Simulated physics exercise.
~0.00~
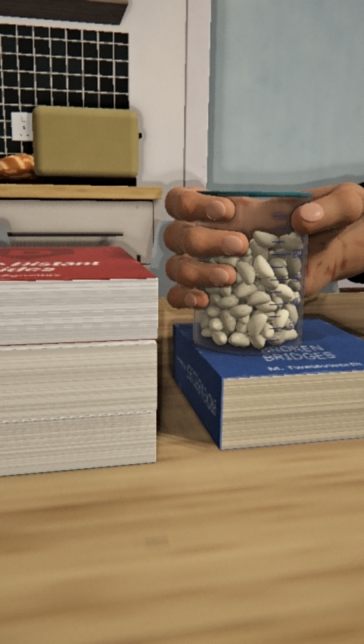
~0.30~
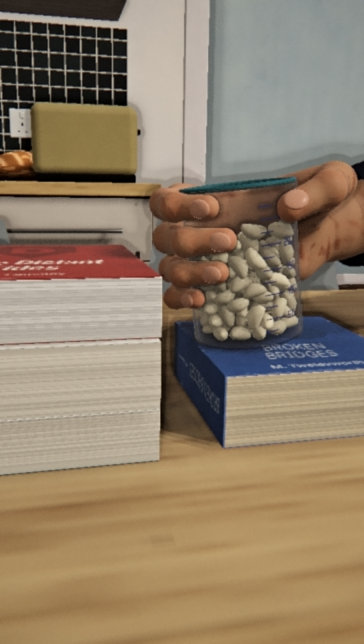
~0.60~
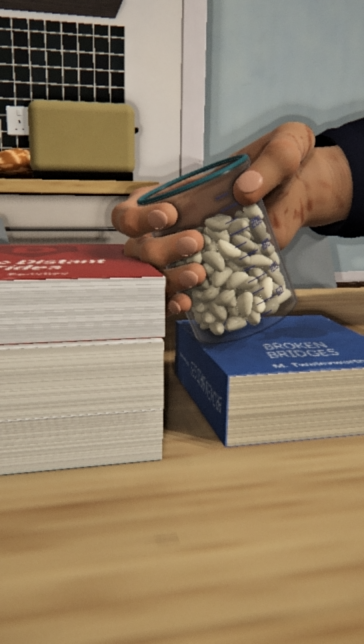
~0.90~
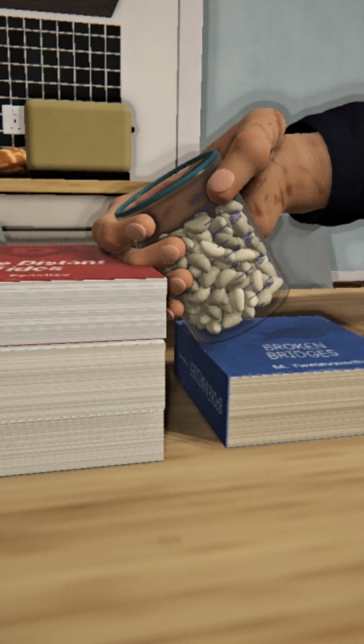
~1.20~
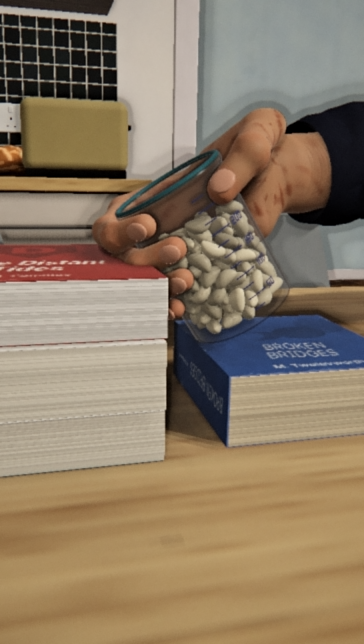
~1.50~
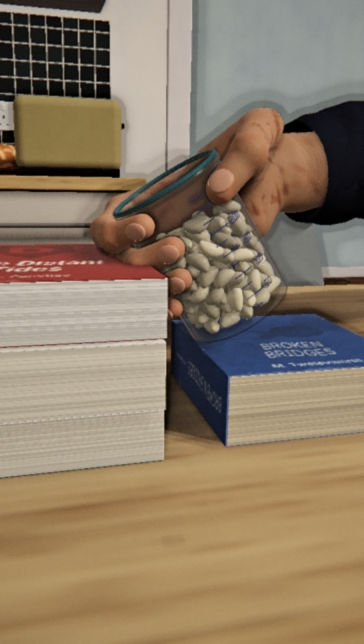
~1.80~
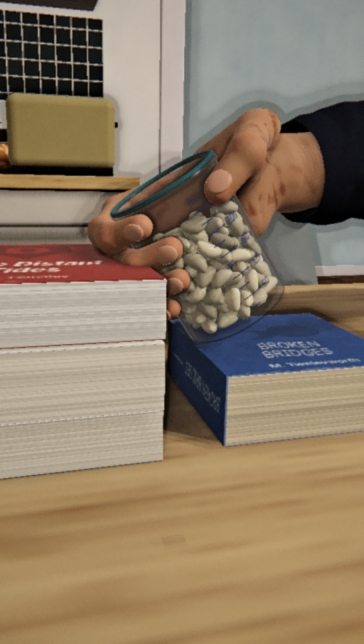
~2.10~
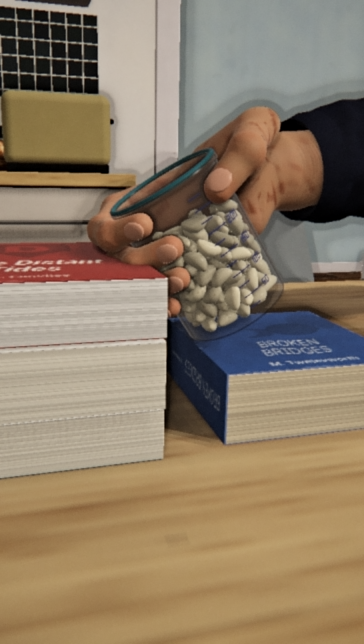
A hand lifts a clear beaker of white beans and tilts it left against stacked books.
